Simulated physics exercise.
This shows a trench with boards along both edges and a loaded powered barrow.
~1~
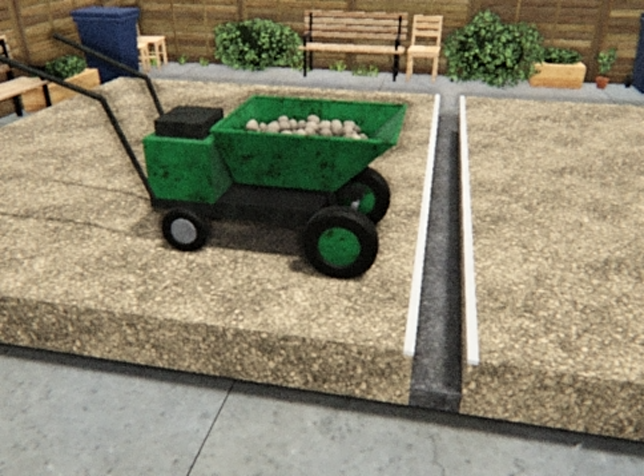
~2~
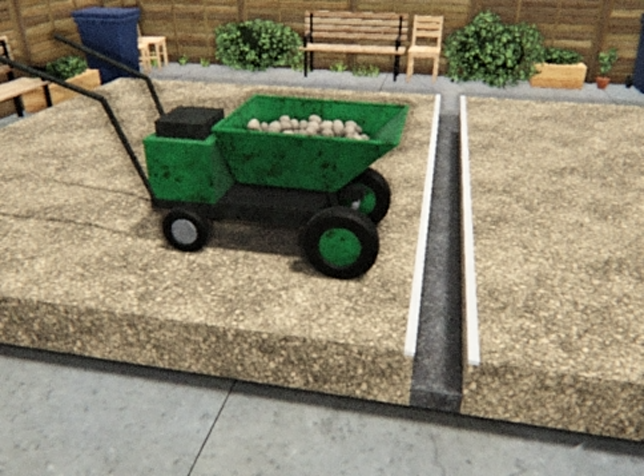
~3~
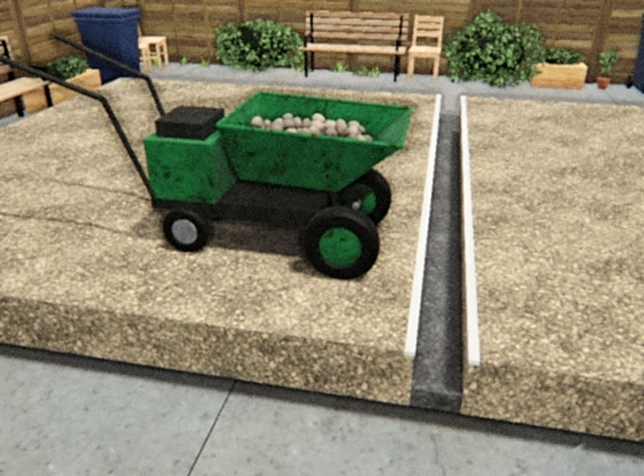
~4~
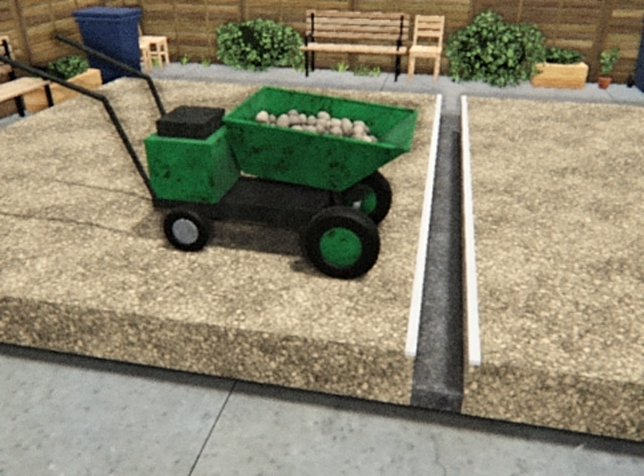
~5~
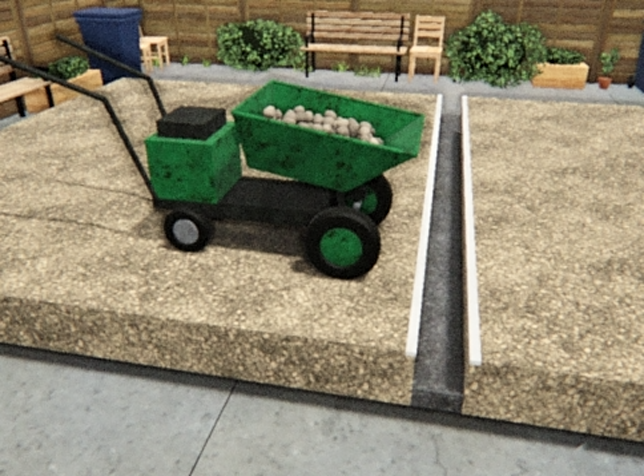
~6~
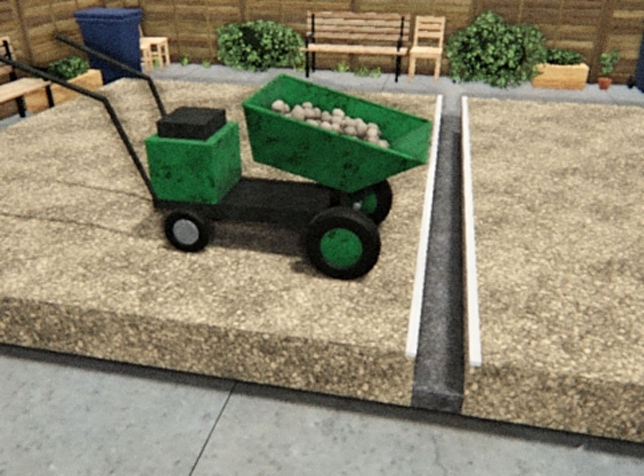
In a fenced yard, a green powered barrow loaded with river pebbles stands on gravelly ground left of a narrow trench edged with boards. Its skip starts level, then gradually tilts a little toward the right while the wheels stay still.
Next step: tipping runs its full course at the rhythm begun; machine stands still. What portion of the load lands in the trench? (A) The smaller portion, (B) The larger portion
The smaller portion.
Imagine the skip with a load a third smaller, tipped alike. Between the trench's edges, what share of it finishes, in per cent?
It comes to some 10 per cent.
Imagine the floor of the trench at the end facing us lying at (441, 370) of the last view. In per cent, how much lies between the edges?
The share would be close to 10 percent.
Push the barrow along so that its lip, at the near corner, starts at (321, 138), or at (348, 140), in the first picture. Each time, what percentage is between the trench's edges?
It works out to 70 per cent in the first case and 90 per cent in the second.
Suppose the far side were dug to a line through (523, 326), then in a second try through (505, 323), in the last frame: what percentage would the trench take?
The first try comes out at 90 percent and the second at 70 percent.
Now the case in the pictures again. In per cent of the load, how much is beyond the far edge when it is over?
It works out to close to 80 per cent.
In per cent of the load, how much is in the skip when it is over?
Some 10 in a hundred.
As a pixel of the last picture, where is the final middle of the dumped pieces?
The centre comes to rest near (504, 262).
Soon, skip tipped steeply; all in the skip.
A while on, skip tipped steeply; most in the skip; a stray few in or heaped over the trench; a small part beyond it; a stray few falling.
Towards the end, skip tipped right over; about a quarter in the skip; a small part in or heaped over the trench; most beyond it.
Finally, skip tipped right over; a small part in the skip; a small part in or heaped over the trench; most beyond it.
